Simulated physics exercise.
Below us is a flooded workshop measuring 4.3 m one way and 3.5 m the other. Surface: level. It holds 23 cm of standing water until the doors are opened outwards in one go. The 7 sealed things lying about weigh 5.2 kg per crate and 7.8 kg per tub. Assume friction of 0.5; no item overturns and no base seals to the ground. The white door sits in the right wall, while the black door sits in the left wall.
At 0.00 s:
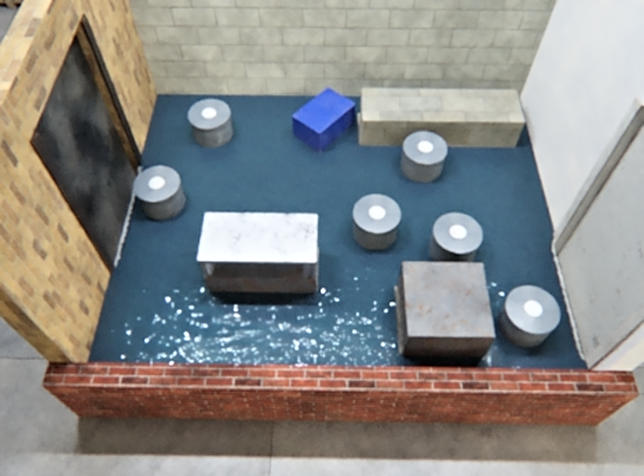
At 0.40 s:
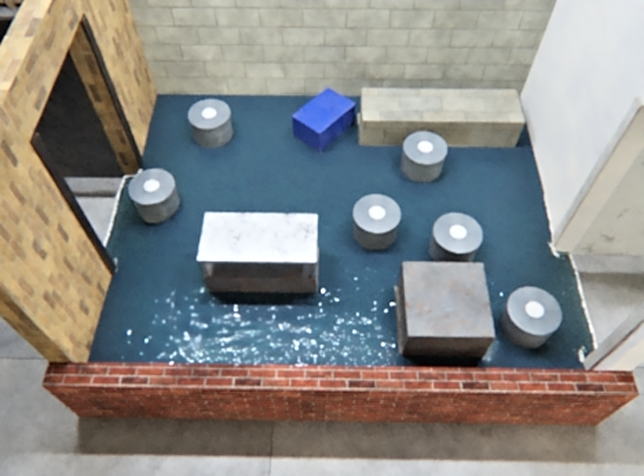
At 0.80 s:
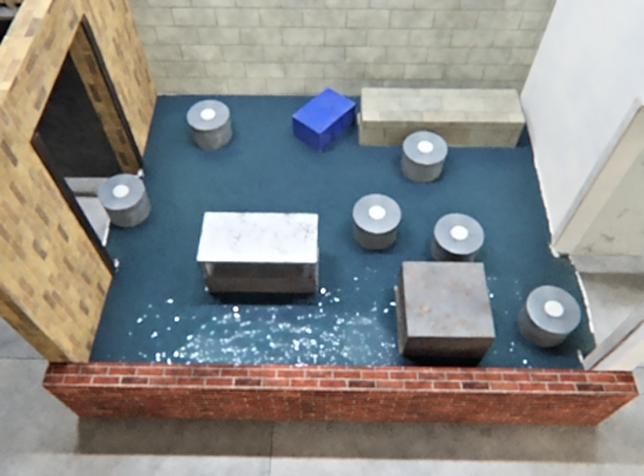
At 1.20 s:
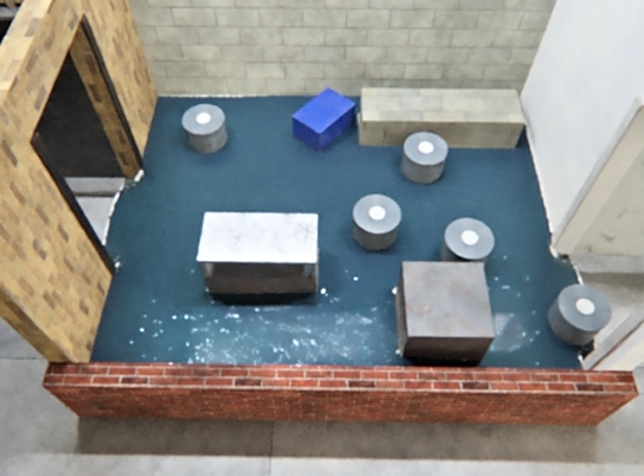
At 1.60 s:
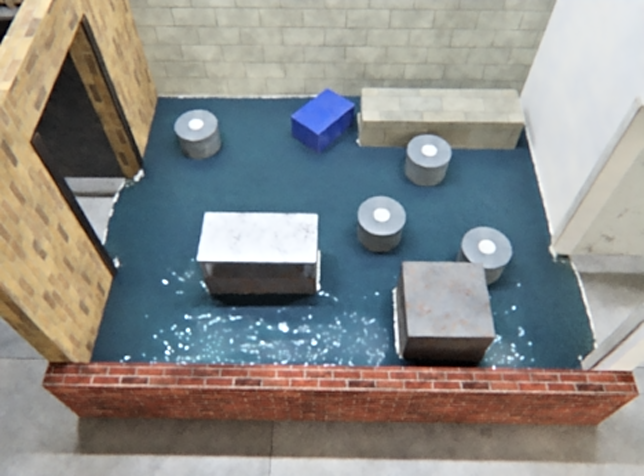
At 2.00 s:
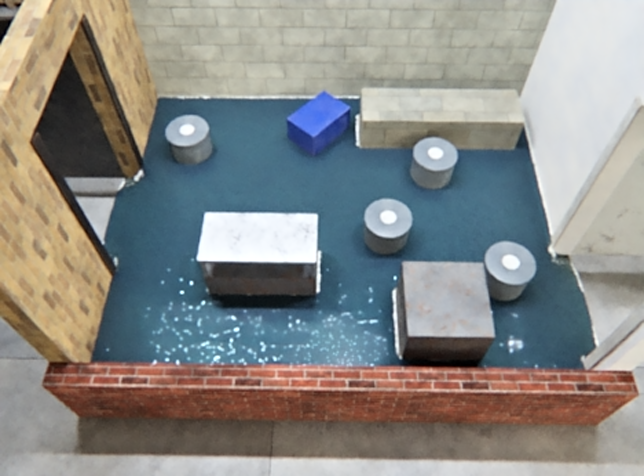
Flooded workshop with both side doors opening, grey drums drifting outward, one leaving through each doorway, then a blue crate shifting slightly.
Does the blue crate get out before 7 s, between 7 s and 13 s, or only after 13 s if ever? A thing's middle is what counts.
After 13 s, or never.
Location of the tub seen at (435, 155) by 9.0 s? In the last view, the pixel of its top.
(515, 214).
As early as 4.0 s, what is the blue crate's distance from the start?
Roughly 30 cm.
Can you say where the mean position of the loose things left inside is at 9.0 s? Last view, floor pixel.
It works out to somewhere near (452, 239) on the floor.
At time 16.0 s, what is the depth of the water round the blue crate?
Roughly 6 cm deep.
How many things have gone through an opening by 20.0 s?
By my count, 6.
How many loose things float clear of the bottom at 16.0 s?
The number is 1.
After 4.0 s the blue crate is near (305, 128), 0.3 m from its start, afloat; 3 of 7 are out; 4 afloat.
After 9.0 s the blue crate is near (302, 152), 0.6 m from its start, afloat; 4 of 7 are out; 3 afloat.
After 16.0 s the blue crate is near (300, 177), 0.8 m from its start, afloat; 6 of 7 are out; 1 afloat.
After 20.0 s the blue crate is near (301, 176), 0.8 m from its start, afloat; 6 of 7 are out; 1 afloat.
